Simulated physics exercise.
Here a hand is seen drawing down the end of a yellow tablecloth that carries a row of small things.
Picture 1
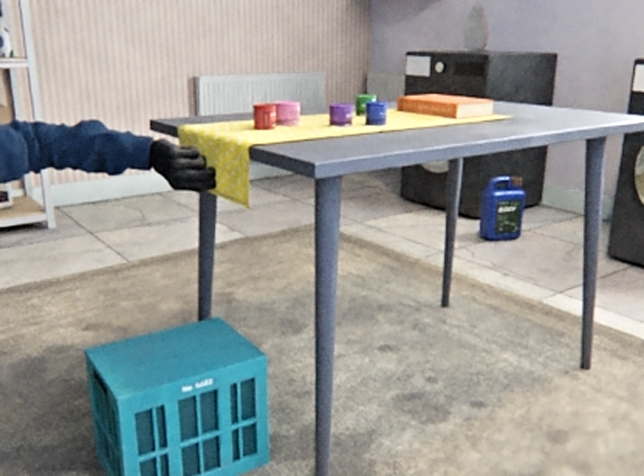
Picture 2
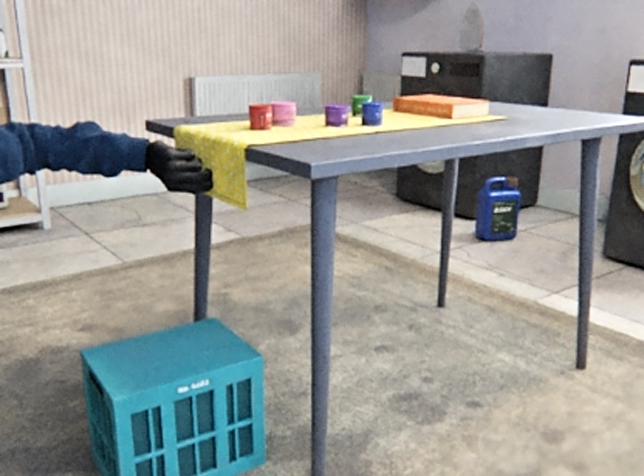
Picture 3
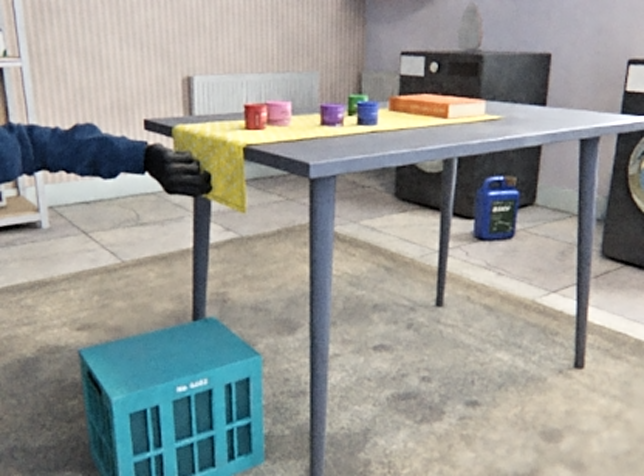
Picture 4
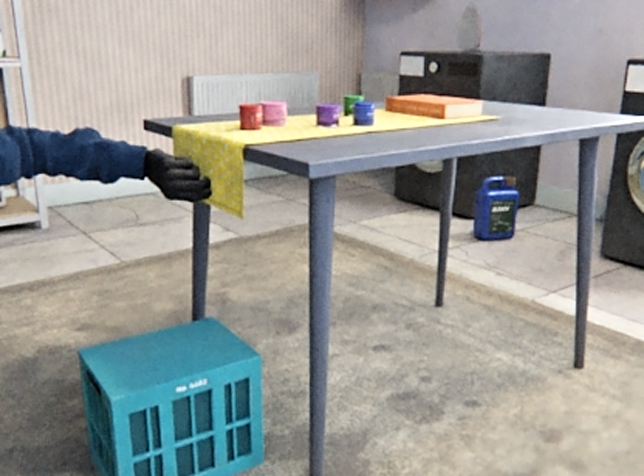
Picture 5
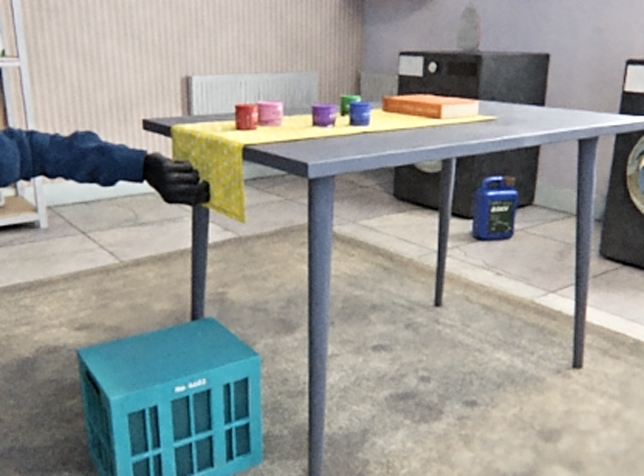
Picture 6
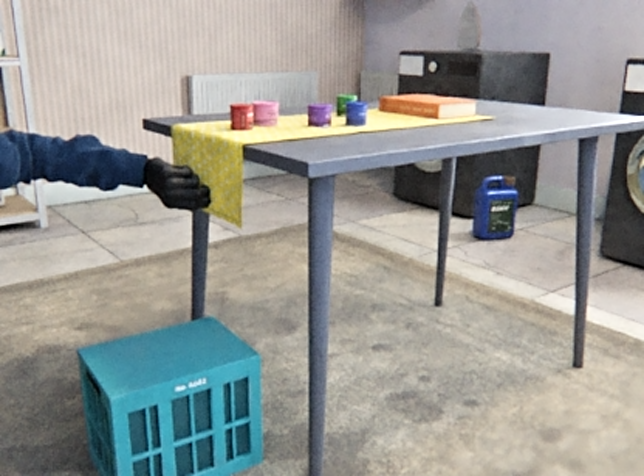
A gloved hand slowly drawing down the end of a yellow tablecloth, small colourful pots and an orange book shifting slightly left.
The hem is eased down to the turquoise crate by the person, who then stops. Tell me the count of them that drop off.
Number down: Three.
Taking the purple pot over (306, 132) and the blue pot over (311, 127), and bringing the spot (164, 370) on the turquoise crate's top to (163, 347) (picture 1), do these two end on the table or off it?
Purple pot: Lost; blue pot: Lost.
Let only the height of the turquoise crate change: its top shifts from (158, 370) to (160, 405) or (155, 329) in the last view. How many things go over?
The numbers are 4 and 2.
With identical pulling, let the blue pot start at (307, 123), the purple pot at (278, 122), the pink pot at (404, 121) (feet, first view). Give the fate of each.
The blue pot would end up off, the purple pot would end up off, the pink pot would stay in place.
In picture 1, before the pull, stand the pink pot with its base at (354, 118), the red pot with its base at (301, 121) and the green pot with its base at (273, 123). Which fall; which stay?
Of the three, the pink pot stays aloft, the red pot ends off the top and the green pot ends off the top.
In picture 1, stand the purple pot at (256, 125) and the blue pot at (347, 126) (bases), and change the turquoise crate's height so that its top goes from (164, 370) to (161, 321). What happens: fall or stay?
So the purple pot leaves, and the blue pot stays there.
Early on, hem near (208, 303); red pot and pink pot gone.
Midway, hem on the crate; red pot, pink pot and purple pot gone.
Finally, hem on the crate; red pot, pink pot and purple pot gone. The answer is three.
